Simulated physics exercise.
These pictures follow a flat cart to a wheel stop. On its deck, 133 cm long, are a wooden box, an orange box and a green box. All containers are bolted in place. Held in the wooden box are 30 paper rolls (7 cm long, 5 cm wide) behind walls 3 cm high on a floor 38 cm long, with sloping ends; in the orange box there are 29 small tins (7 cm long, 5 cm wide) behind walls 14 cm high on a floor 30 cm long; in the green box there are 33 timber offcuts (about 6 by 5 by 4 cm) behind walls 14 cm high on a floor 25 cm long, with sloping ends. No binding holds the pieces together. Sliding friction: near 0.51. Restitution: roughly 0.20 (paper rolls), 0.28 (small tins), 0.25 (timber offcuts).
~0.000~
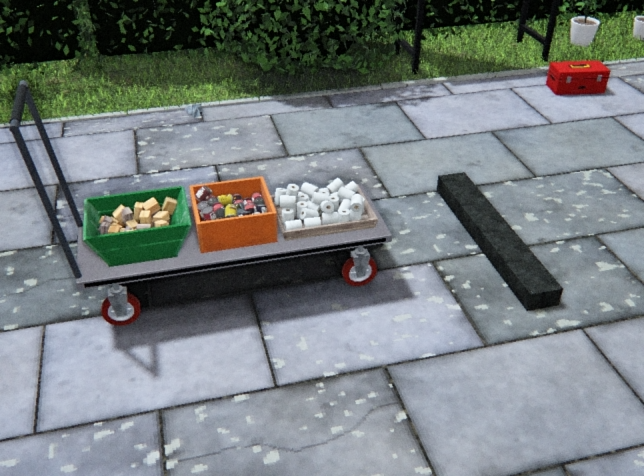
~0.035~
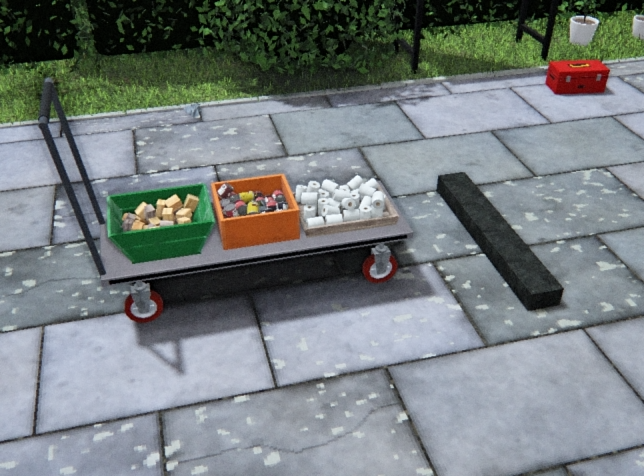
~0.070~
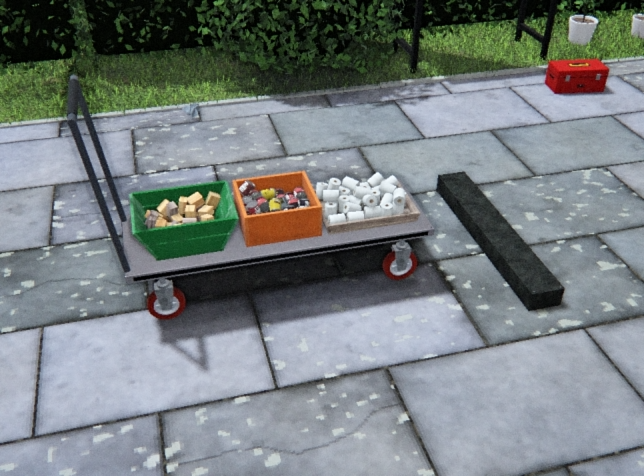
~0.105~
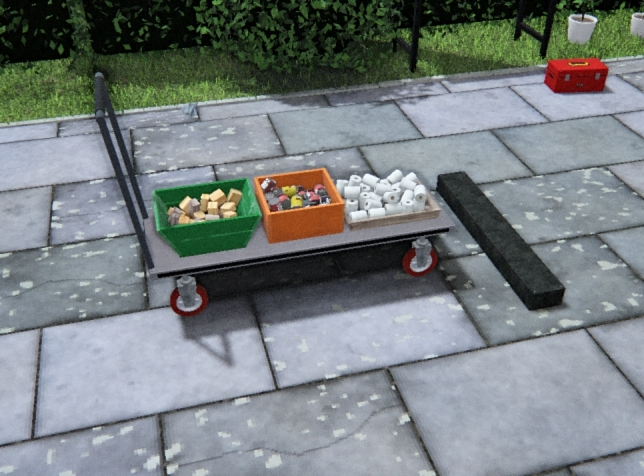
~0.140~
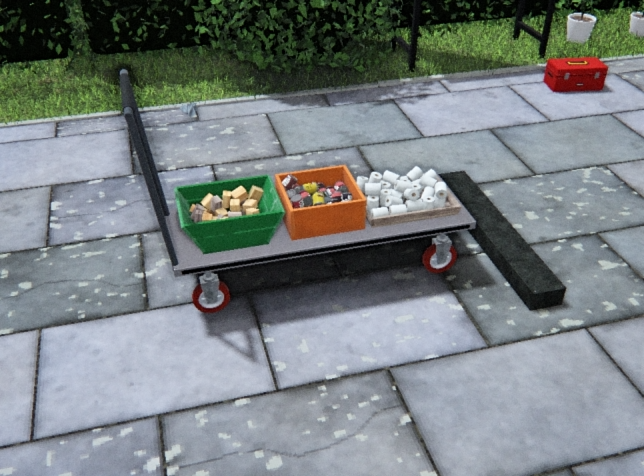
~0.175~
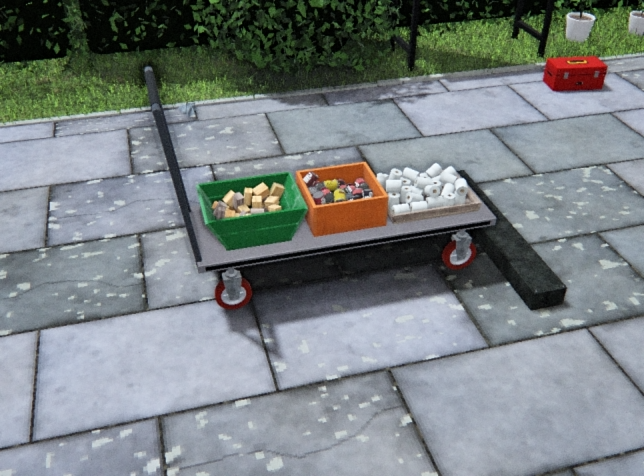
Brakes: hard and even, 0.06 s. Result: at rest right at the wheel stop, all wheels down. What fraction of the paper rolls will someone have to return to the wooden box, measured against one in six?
Spillage goes beyond one sixth.
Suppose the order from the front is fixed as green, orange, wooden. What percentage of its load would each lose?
Wooden box 20 %, orange box 0 %, green box 0 %.
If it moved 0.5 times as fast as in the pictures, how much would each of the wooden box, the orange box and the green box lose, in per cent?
In that case wooden box 10, orange box 0, green box 0 per cent.
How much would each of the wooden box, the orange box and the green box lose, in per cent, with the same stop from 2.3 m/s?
Wooden box 30 %, orange box 0 %, green box 0 %.
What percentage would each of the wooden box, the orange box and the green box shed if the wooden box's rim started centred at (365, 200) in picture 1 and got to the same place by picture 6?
Wooden box 20 %, orange box 0 %, green box 0 %.
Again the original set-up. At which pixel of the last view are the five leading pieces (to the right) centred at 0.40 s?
I'd put their middle close to (523, 161).
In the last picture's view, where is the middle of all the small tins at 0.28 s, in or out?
Centre: About (372, 192) px.
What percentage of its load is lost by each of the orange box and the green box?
For the orange box it's 5 %, and for the green box it's 5 %.
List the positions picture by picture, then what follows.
In the first frame (each is followed by its nearest rim corner in this view; the camera moves round a little), wooden box, (285, 232); orange box, (200, 223); 59 cm short of the stop; none out.
The second frame shows wooden box, (307, 228); orange box, (224, 220); 49 cm short of the stop.
The third frame shows wooden box, (329, 225); orange box, (247, 216); 39 cm short of the stop.
The fourth frame shows wooden box, (351, 222); orange box, (271, 213); 30 cm short of the stop.
The fifth frame shows wooden box, (372, 219); orange box, (294, 210); 20 cm short of the stop.
The sixth frame shows wooden box, (394, 215); orange box, (316, 206); 10 cm short of the stop; none out.
After 0.18 s, braking starts.
After 0.28 s, wooden box 27 in, 3 out, orange box 29 in, 0 out and green box 33 in, 0 out.
After 0.40 s, wooden box 18 in, 12 out, orange box 29 in, 0 out and green box 32 in, 1 out.
After 0.63 s, wooden box 12 in, 18 out, orange box 27 in, 2 out and green box 31 in, 2 out.
Outcome (at 1.14 s), wooden box 12 in, 18 out, orange box 27 in, 2 out and green box 31 in, 2 out. Asked share, 18 of 30, 60 per cent.
